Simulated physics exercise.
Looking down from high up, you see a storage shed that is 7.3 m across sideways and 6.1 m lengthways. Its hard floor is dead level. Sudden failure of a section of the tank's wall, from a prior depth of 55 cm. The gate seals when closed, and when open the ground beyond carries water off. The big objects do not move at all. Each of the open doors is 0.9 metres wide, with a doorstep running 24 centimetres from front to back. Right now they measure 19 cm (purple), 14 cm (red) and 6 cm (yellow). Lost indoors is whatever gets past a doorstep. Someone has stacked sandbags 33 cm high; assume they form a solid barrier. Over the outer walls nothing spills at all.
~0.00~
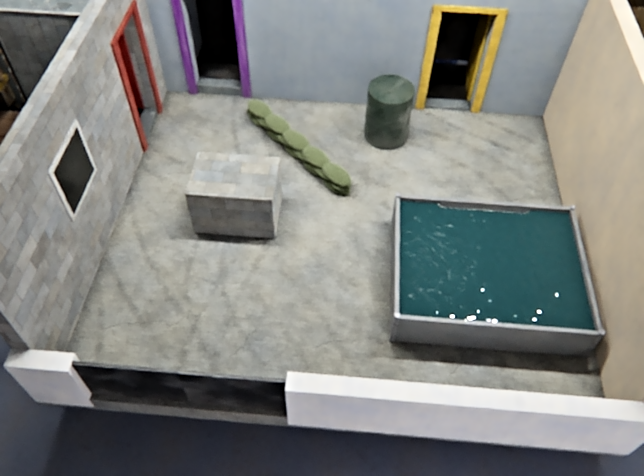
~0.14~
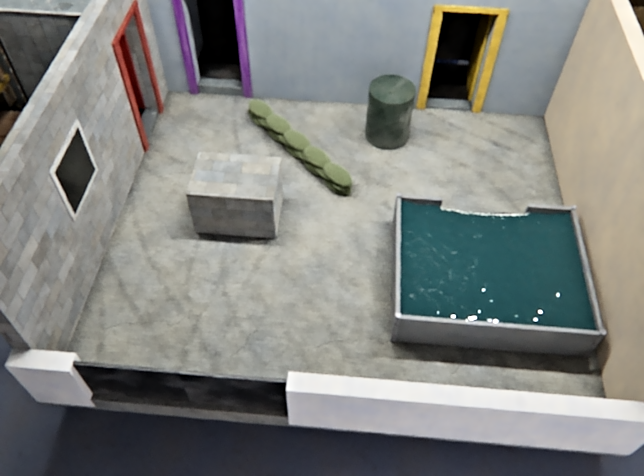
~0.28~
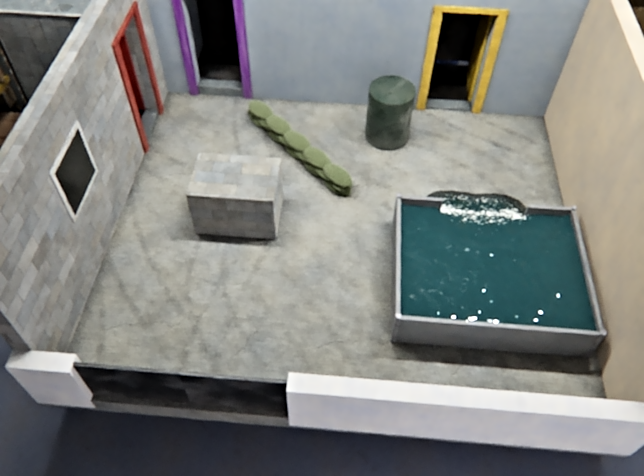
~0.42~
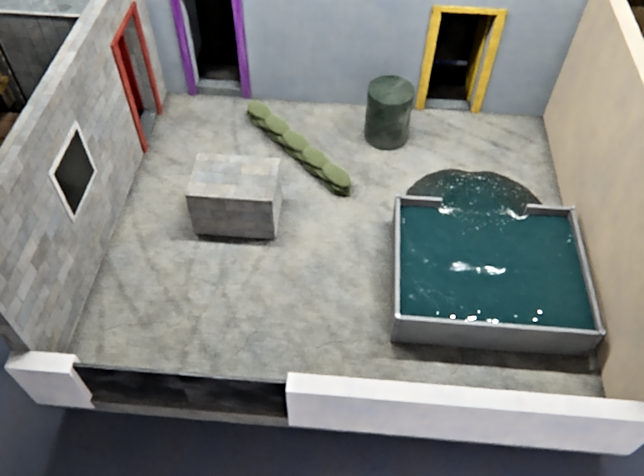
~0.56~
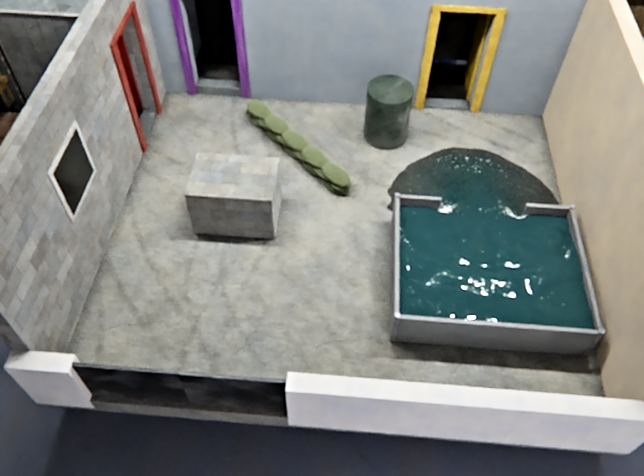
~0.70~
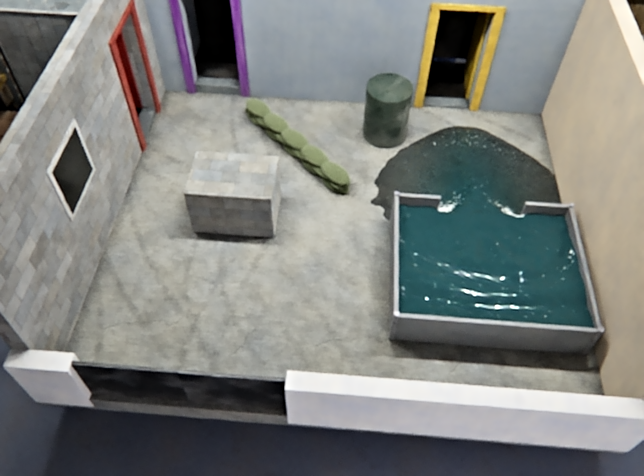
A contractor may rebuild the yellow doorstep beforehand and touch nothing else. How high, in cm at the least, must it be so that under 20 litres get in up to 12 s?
It would need to be roughly 26 cm high.
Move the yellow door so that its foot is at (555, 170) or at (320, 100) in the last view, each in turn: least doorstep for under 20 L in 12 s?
In turn: Roughly 18 cm, roughly 15 cm.
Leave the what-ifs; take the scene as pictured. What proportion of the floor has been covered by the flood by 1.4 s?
Close to 20 per cent is wet.
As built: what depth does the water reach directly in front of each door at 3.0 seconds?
In cm: Purple 0, red 0, yellow 27.
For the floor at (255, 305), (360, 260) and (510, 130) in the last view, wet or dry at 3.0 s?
Spot one bone dry, spot two bone dry, spot three awash.
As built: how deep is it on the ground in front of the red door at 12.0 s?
Depth: Near 7.0 cm.
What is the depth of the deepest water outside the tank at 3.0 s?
Roughly 29 cm.
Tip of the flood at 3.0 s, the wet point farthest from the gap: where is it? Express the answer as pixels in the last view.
At about (247, 100).
After 1.4 s water covers 20 % of the floor, deepest (34 cm) near (473, 222); 13 cm at the yellow door, 35 litres in over its 6 cm doorstep.
After 3.0 s water covers 30 % of the floor, deepest (29 cm) near (424, 111); 27 cm at the yellow door, 263 litres in over its 6 cm doorstep.
After 12.0 s water covers 85 % of the floor, deepest (12 cm) near (333, 173); 11 cm at the yellow door, 664 litres in over its 6 cm doorstep.
At the yellow door as built, the water arrived by 0.9 s and peaked near 29 cm at 2.4 s.
Run again over the same 12 s with other heights there, 68 litres in over 21 cm, 8 litres over 28 cm. The limit of 20 litres is kept from about 26 cm up.
